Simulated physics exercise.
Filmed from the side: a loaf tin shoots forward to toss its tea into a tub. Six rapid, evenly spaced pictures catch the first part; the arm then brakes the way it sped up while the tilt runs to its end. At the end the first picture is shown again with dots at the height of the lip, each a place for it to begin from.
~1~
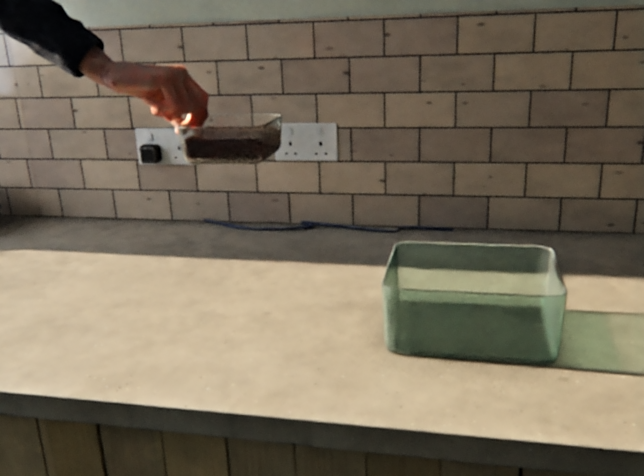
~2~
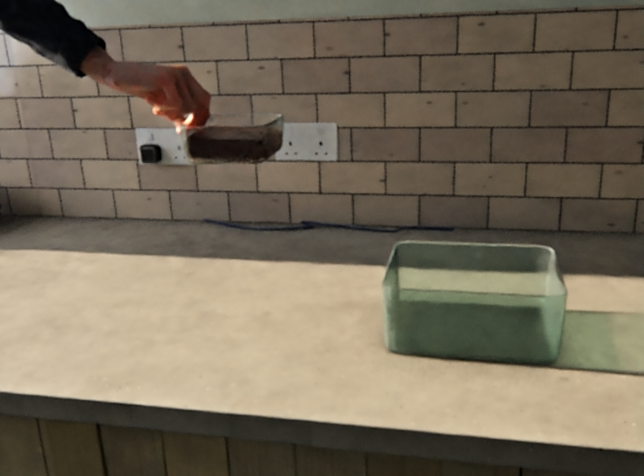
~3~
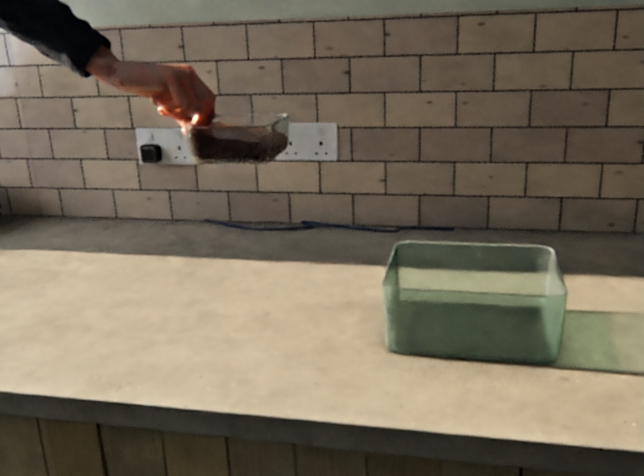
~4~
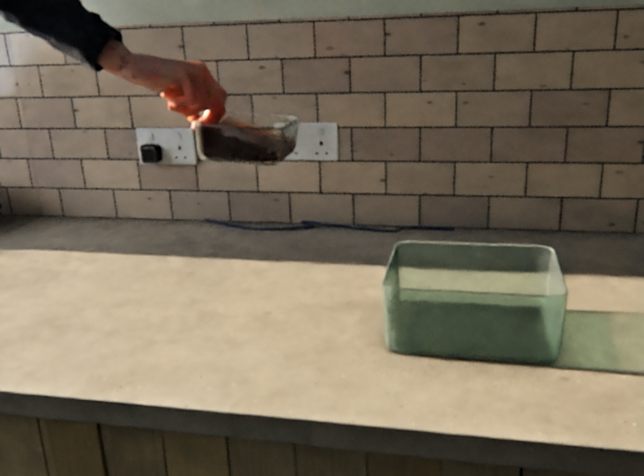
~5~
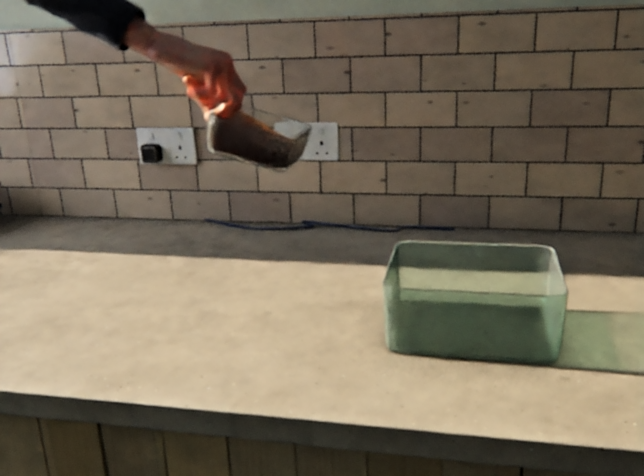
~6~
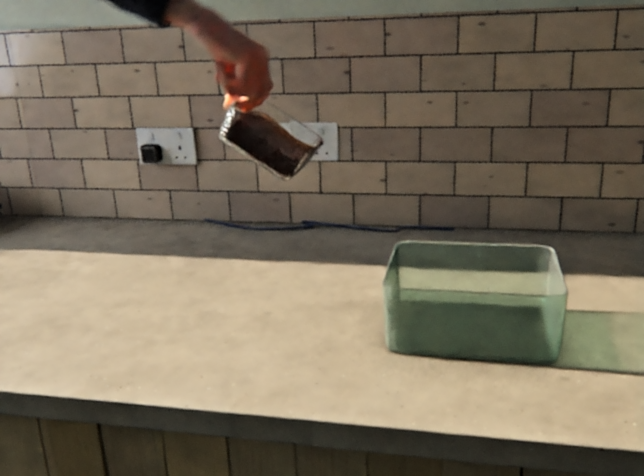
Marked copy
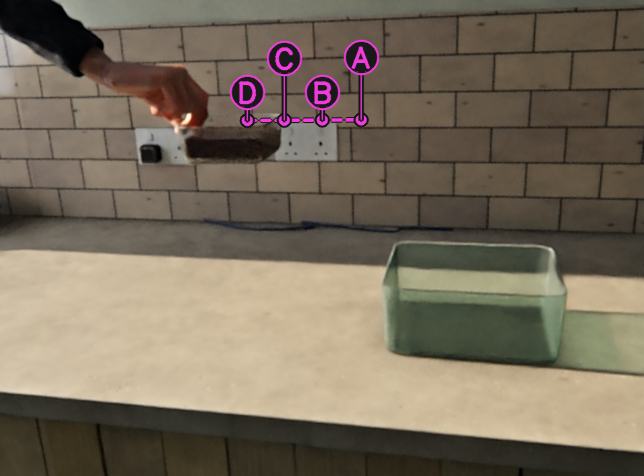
At the start, a hand at the upper left holds a small clear container of dark brown contents nearly level above a counter, with a green tub sitting at right. The hand moves slightly right, then farther, tilting the container steadily until its right end points downward, while the tub stays still.
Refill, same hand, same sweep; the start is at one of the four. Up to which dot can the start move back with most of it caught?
Use place D.
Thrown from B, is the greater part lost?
No.
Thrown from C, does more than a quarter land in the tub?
Yes, clearly.
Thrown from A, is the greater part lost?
No, not at all.
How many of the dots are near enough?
All of the four.
In magenta, A at (361, 119); B at (322, 120); C at (284, 120); D at (247, 120).
With A, about 93 % lands in the tub, 3 % falls short and 4 % goes beside or beyond.
With B, about 74 % lands in the tub, 4 % falls short and 21 % goes beside or beyond.
With C, about 85 % lands in the tub, 6 % falls short and 9 % goes beside or beyond.
With D, about 81 % lands in the tub, 13 % falls short and 6 % goes beside or beyond.
